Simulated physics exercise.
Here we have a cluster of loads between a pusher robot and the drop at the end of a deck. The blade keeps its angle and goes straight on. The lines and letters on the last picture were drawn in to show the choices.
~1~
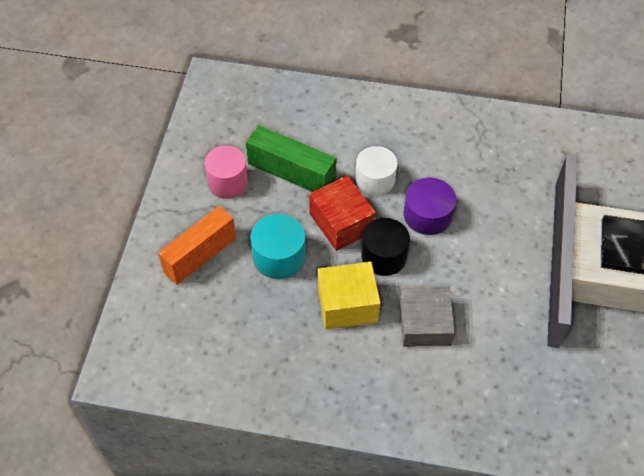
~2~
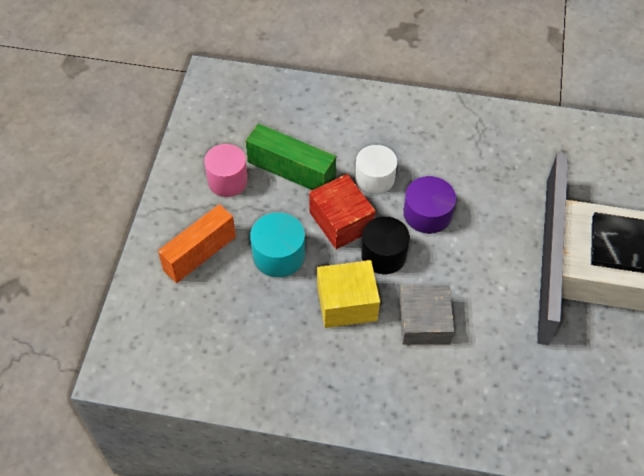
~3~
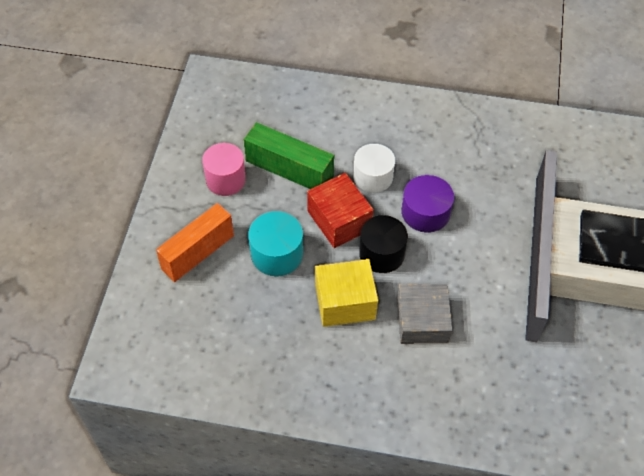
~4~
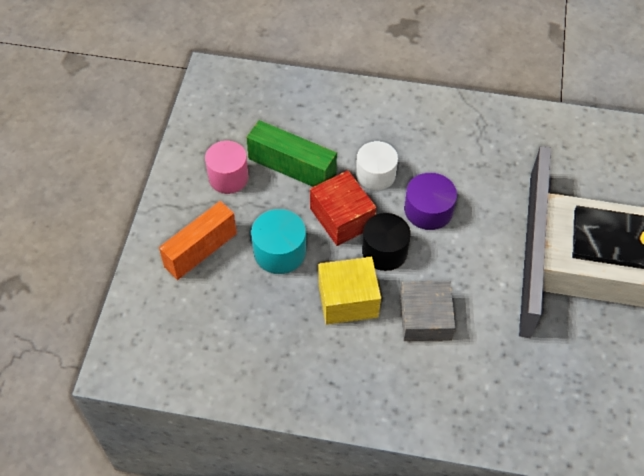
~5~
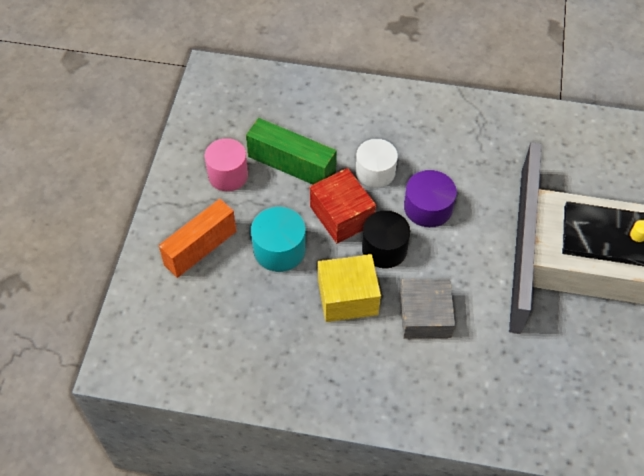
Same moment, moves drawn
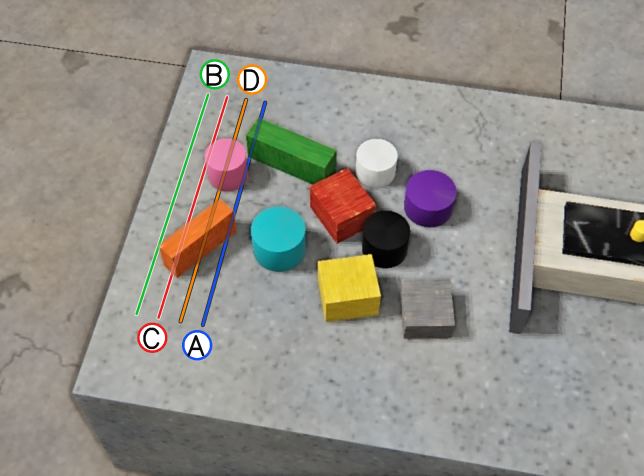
A robot with a flat grey pusher plate edged slowly left across a speckled stone deck, while the cluster of colourful blocks and canisters in front of it stayed where it was, untouched.
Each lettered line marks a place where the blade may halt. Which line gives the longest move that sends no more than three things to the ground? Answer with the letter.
D is the last line within the limit.
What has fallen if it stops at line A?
It is the orange bar.
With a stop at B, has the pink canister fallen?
Yes.
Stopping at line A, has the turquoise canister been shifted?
Yes.
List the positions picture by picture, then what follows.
Robot (639, 245); turquoise canister (279, 247); grey crate (426, 316), in the first frame.
Robot (629, 243); green bar (291, 160), in the second frame.
Robot (617, 240); purple canister (427, 204), in the third frame.
Robot (610, 236); pink canister (228, 167), in the fourth frame.
Robot (600, 232); white canister (377, 163); red crate (342, 206); turquoise canister (279, 239), in the fifth frame.
On the copy, A at (237, 205); B at (175, 196); C at (196, 199); D at (216, 202).
On D. First, robot (483, 214); white canister (369, 159); grey crate (370, 298).
Then, robot (371, 197); orange bar (180, 234); pink canister (223, 163).
Finally, robot (282, 184); orange bar over the edge; pink canister over the edge; two fallen.
By contrast, A is within the limit but short; B drops six; C drops six.
